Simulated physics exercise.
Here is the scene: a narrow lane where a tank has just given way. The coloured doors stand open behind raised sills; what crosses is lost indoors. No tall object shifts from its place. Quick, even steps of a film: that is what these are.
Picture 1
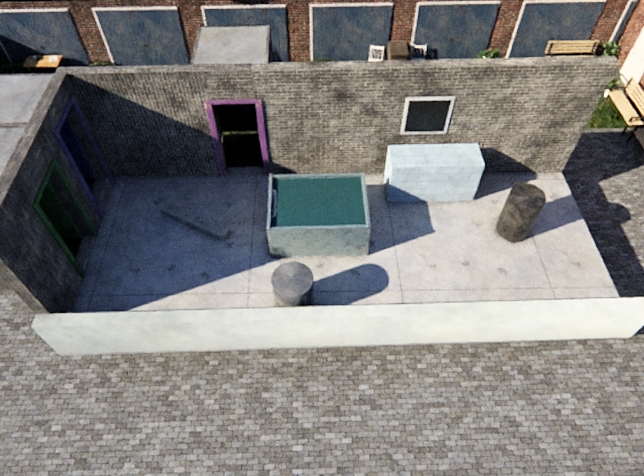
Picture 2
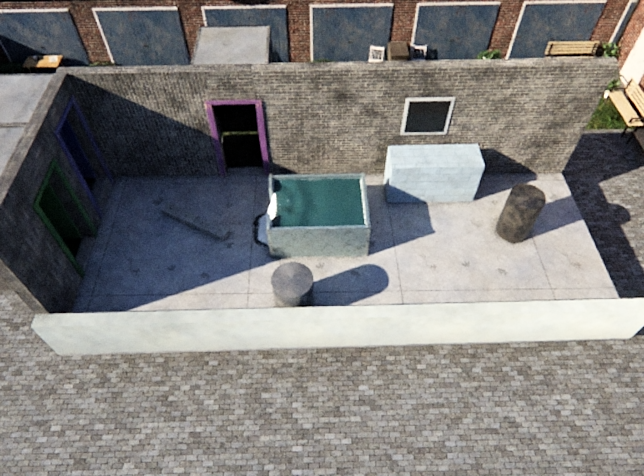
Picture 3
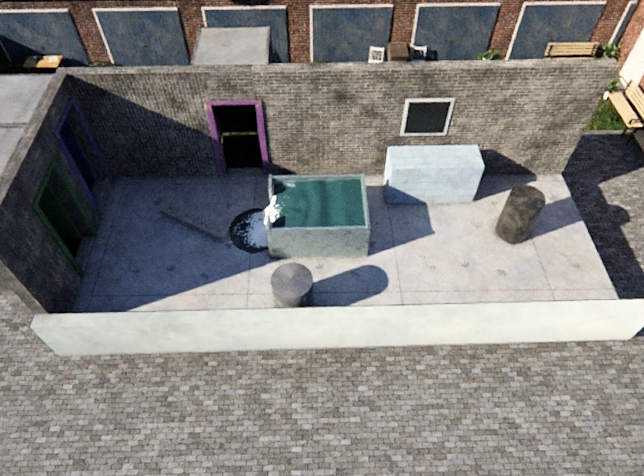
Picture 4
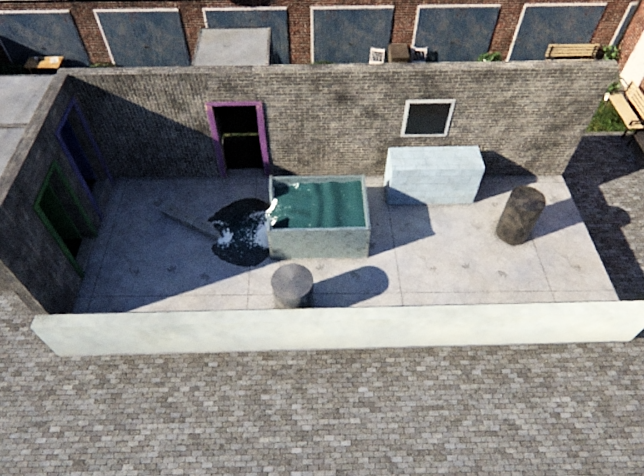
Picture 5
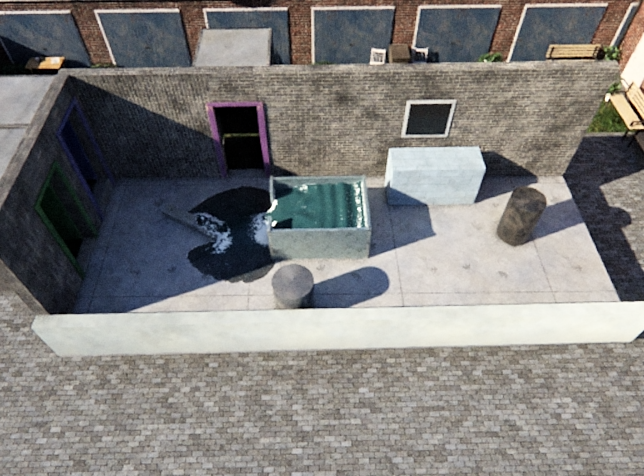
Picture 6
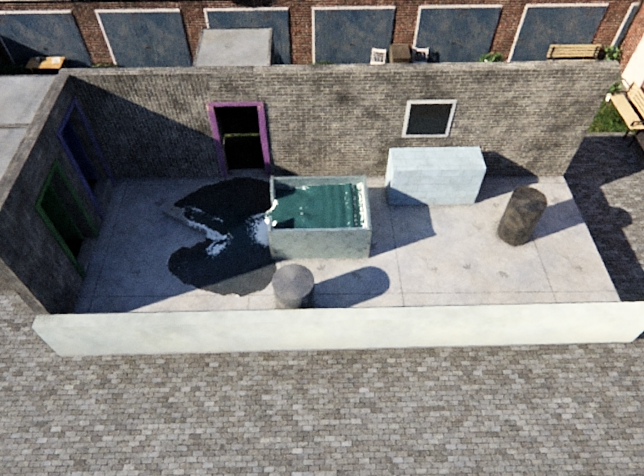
To begin with, a tank of green water stands whole and still in a walled yard with coloured doorways. Water then pours from its left side onto the paving, and the dark, foam-streaked pool spreads leftward around a low slanting bar, widening toward the back wall and the front.
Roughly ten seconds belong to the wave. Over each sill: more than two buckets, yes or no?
Blue door: No, not more; purple door: Yes, more; green door: Yes, more.
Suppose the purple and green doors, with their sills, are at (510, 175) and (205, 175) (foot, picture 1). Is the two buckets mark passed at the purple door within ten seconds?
Note - purple door: Short of the mark.
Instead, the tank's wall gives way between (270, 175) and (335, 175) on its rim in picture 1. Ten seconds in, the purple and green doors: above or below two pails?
Door by door, the purple exceeds it and the green doesn't reach it.
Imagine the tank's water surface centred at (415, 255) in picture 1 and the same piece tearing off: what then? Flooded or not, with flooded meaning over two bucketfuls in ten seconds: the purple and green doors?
Note: Purple door surpasses it; green door surpasses it.
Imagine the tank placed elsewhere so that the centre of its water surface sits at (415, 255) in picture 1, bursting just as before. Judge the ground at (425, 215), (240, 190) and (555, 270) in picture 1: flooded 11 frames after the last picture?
I'd say still dry for the first, swamped for the second and still dry for the third.
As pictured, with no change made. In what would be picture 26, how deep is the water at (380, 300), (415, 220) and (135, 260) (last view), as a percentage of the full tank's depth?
Approx. values, in order: 0 %, 0 %, 18 %.
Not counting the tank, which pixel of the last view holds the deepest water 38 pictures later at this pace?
It will be deepest around (244, 329).
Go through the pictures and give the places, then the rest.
In the first frame, the tank at (318, 202) is whole and still.
In the second frame, water pours out at (274, 221) and has run to (263, 217).
In the third frame, the front is at (234, 226), out from the gap at (273, 223).
In the fourth frame, water pours out at (274, 223) and has run to (210, 223).
In the fifth frame, water pours out at (274, 224) and has run to (190, 215).
In the sixth frame, the front is at (175, 209), out from the gap at (275, 224).
A moment on, water covers 30 % of the floor; the blue door not reached, the purple door under two buckets in, the green door not reached.
Next, water covers 35 % of the floor; the blue door wet at the sill, nothing in, the purple door under two buckets in, the green door under two buckets in.
Then, water covers 35 % of the floor; the blue door under two buckets in, the purple door over two buckets in, the green door over two buckets in.
Later, water covers 50 % of the floor; the blue door under two buckets in, the purple door over two buckets in, the green door over two buckets in.
In the end, water covers 80 % of the floor; the blue door under two buckets in, the purple door over two buckets in, the green door over two buckets in.
